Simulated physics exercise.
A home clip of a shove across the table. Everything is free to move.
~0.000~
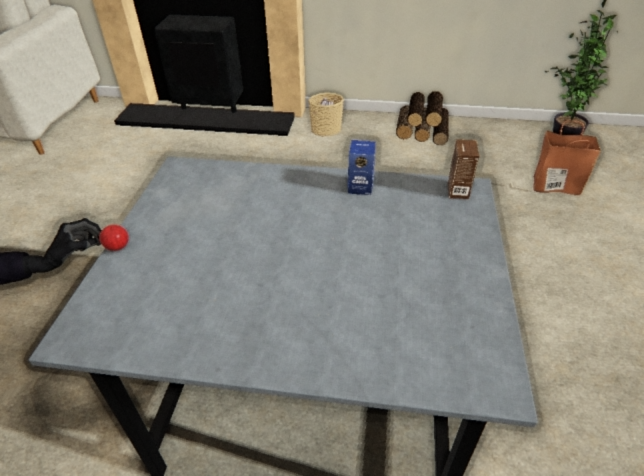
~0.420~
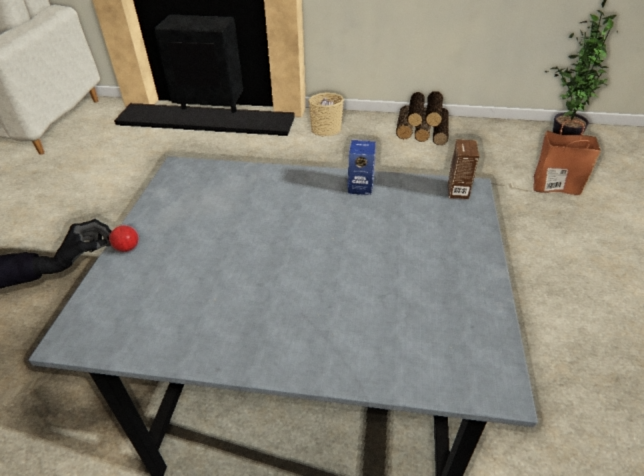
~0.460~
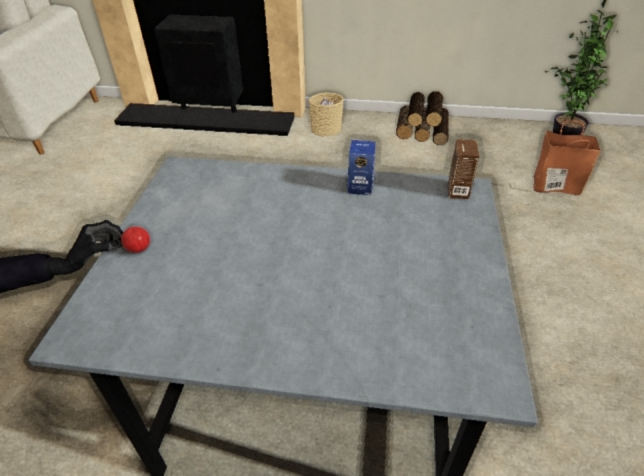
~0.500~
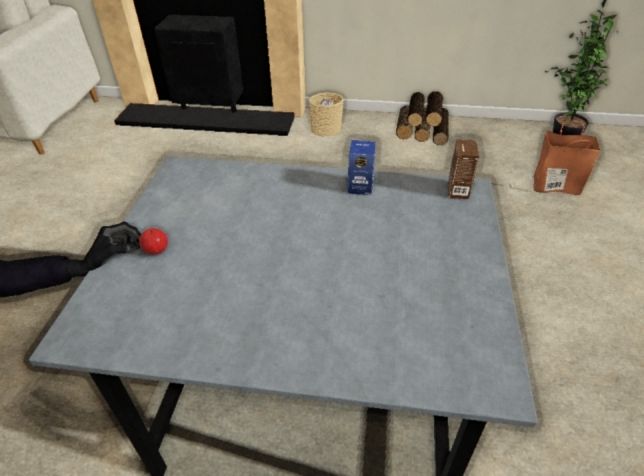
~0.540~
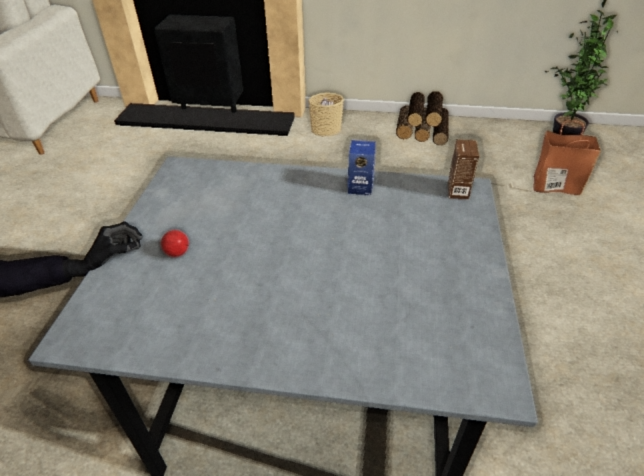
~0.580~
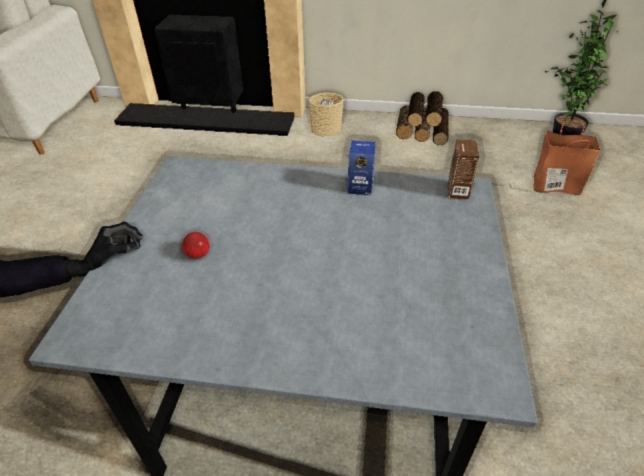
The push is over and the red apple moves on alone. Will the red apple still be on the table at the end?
The red apple goes over the edge.
By 0.88 s, red apple moved well along near (356, 260).
By 1.18 s, red apple now off the table.
By 1.48 s, things are still on the move.
When it is over (1.7 s), off the table, red apple.
